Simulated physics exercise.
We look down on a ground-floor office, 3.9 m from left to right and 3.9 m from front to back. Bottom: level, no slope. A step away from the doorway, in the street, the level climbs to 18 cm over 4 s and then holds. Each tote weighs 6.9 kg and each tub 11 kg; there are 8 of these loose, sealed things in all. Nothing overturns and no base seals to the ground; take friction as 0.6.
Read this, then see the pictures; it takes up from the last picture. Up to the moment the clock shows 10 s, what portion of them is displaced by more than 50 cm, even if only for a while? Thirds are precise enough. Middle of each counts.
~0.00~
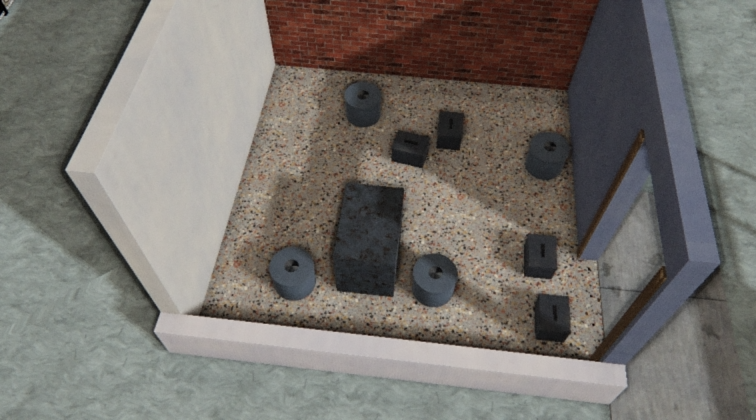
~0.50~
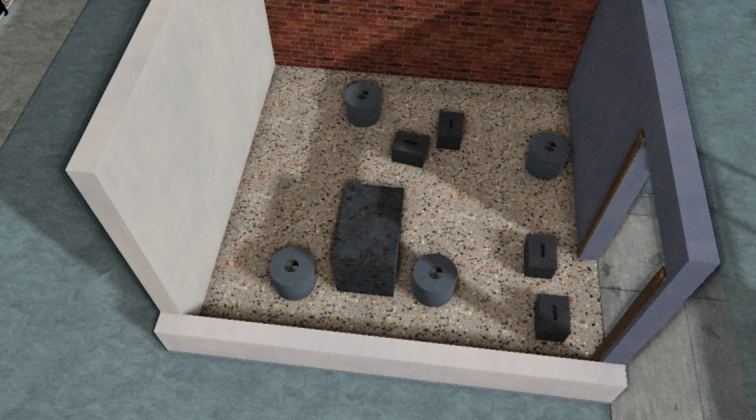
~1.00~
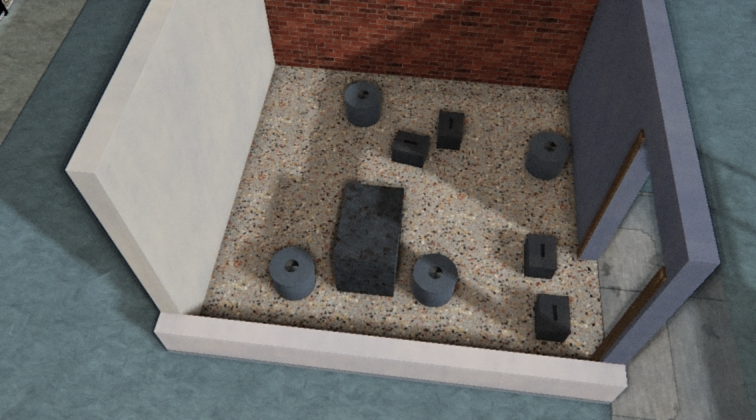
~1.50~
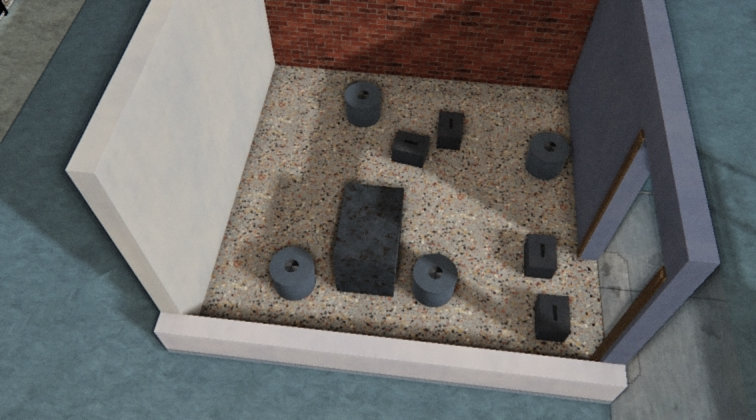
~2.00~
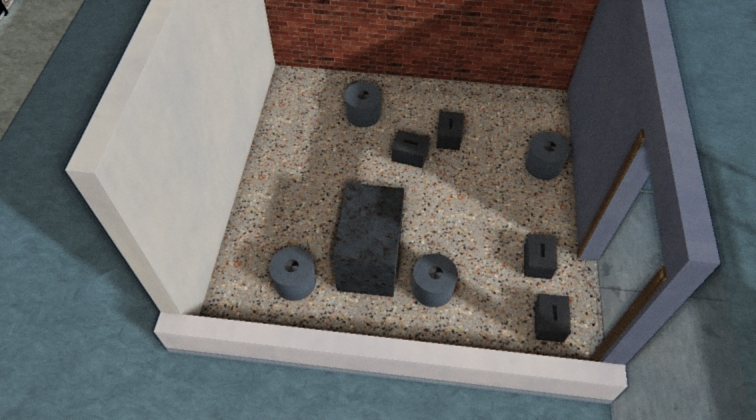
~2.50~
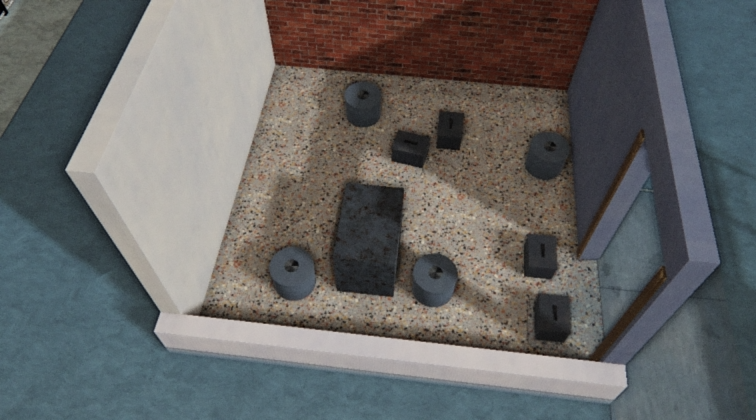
The share moved is one to two out of three.
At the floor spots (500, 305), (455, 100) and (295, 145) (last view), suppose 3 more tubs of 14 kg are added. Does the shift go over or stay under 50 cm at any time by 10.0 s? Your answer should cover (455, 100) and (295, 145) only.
Inside the limit, then inside the limit.
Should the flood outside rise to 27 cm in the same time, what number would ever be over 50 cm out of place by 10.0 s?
In that case the number is 7.
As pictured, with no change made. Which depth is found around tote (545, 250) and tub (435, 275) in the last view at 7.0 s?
Close to 4 and 11 centimetres.
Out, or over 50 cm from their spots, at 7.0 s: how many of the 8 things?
Tally: 2.
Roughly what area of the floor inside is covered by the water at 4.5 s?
Roughly 3.5 m2 of it is wet.
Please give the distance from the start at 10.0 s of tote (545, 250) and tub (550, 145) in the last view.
The first is 150 cm from its start, the second 0 cm.
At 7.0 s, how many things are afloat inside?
Answer: 2.
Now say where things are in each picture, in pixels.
The first picture shows a tote at (555, 313), on the bottom; a tub at (363, 95) rests on the ground; 0.0 m2 under water; 0 of 8 have shifted.
The second picture shows a tote at (555, 313) rests on the ground; a tub at (363, 95) rests on the ground; water covers 0.0 m2; 0 of 8 have shifted.
The third picture shows a tote at (555, 313) rests on the ground; a tub at (363, 95), on the bottom; water covers 0.0 m2; 0 of 8 have shifted.
The fourth picture shows a tote at (555, 313) rests on the ground; a tub at (363, 95), on the bottom; water covers 0.0 m2; 0 of 8 have shifted.
The fifth picture shows a tote at (555, 313) rests on the ground; a tub at (363, 95), on the bottom; water covers 0.0 m2; 0 of 8 have shifted.
The sixth picture shows a tote at (555, 313) rests on the ground; a tub at (363, 95) rests on the ground; 0.3 m2 under water; 0 of 8 have shifted.
After 3.5 s 0 of 8 are over 50 cm from their spots; 0 afloat.
After 4.5 s 2 of 8 are over 50 cm from their spots; 0 afloat.
After 7.0 s 2 of 8 are over 50 cm from their spots; 2 afloat.
After 10.0 s 4 of 8 are over 50 cm from their spots, and 4 have been at some point; 2 afloat.
